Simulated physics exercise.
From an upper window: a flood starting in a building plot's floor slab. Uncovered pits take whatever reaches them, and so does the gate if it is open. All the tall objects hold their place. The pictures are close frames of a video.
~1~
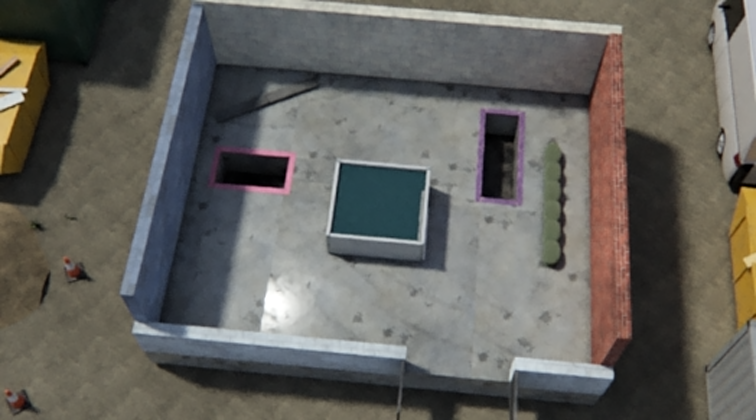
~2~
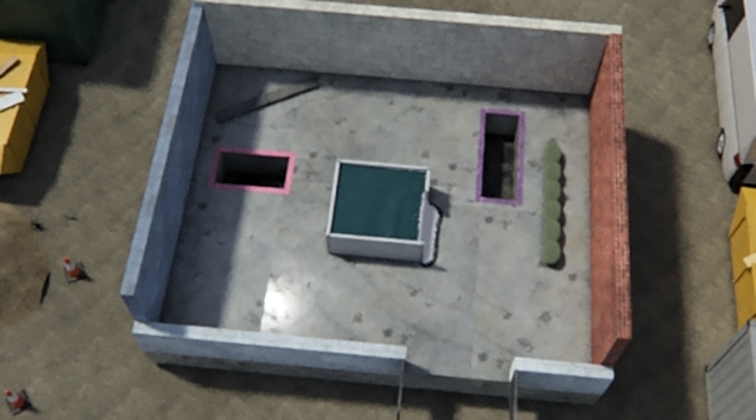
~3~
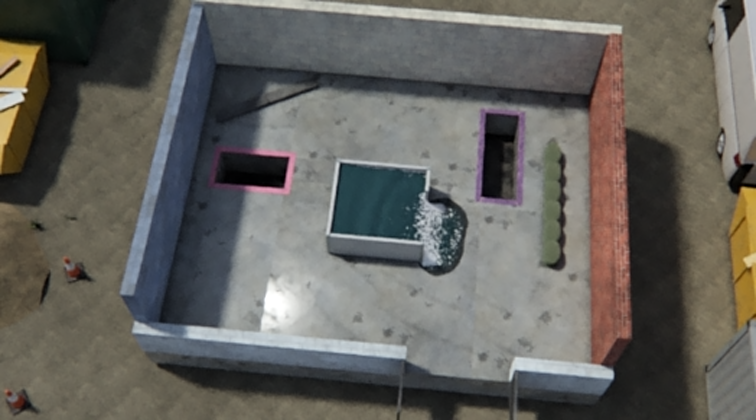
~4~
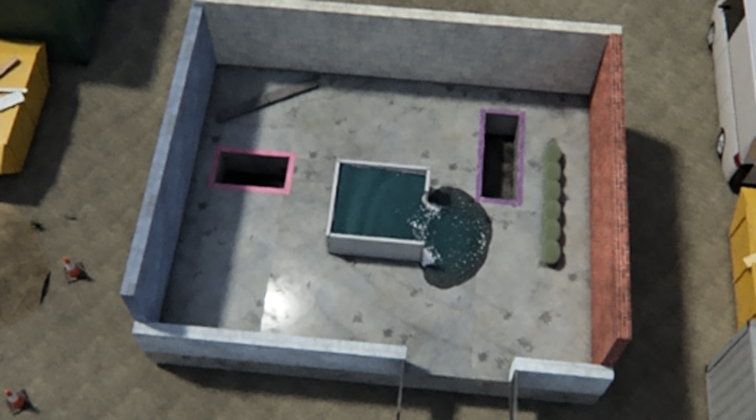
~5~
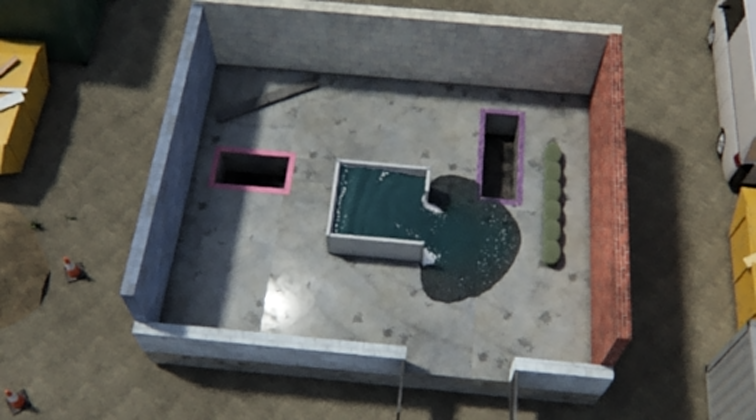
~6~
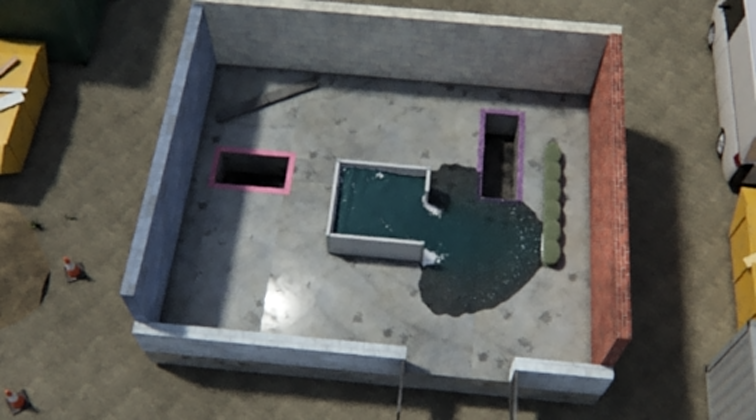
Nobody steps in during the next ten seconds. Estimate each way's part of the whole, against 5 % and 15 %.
In the end: The gate takes between 5 and 15 %; the pink pit takes under 5 %; the purple pit takes over 15 %.
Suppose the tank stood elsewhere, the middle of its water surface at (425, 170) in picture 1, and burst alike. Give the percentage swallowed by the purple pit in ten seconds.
Parts in a hundred: Purple 45.
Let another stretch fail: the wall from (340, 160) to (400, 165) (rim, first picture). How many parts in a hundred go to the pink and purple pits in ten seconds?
Roughly, in per cent: Pink 20, purple 20.
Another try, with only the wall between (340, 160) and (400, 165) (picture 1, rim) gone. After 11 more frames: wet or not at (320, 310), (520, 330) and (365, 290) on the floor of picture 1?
In that order: Clear, dry, not flooded.
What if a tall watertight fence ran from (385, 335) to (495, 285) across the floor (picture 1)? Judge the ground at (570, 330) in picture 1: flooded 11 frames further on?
Verdict: Covered.
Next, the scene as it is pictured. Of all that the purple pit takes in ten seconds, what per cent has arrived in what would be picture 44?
About 70 per cent.
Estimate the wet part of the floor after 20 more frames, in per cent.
I make it 30 per cent.
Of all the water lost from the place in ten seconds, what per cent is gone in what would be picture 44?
Close to 65 %.
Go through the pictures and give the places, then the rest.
Still water in the open tank at (379, 203), in the first picture.
Water pours out at (422, 227) and has run to (430, 262), in the second picture.
Water pours out at (422, 228) and has run to (460, 213), in the third picture.
The front is at (489, 231), out from the gap at (422, 229), in the fourth picture.
Water pours out at (422, 229) and has run to (515, 230), in the fifth picture.
Water pours out at (422, 229) and has run to (541, 259), in the sixth picture.
A moment on, water covers 20 % of the floor; the gate 0 %, the pink pit 0 %, the purple pit 2 %.
Next, water covers 25 % of the floor; the gate 0 %, the pink pit 0 %, the purple pit 6 %.
Then, water covers 30 % of the floor; the gate 2 %, the pink pit 0 %, the purple pit 13 %.
Later, water covers 45 % of the floor; the gate 6 %, the pink pit 0 %, the purple pit 21 %.
In the end, water covers 70 % of the floor; the gate 11 %, the pink pit 0 %, the purple pit 30 %.
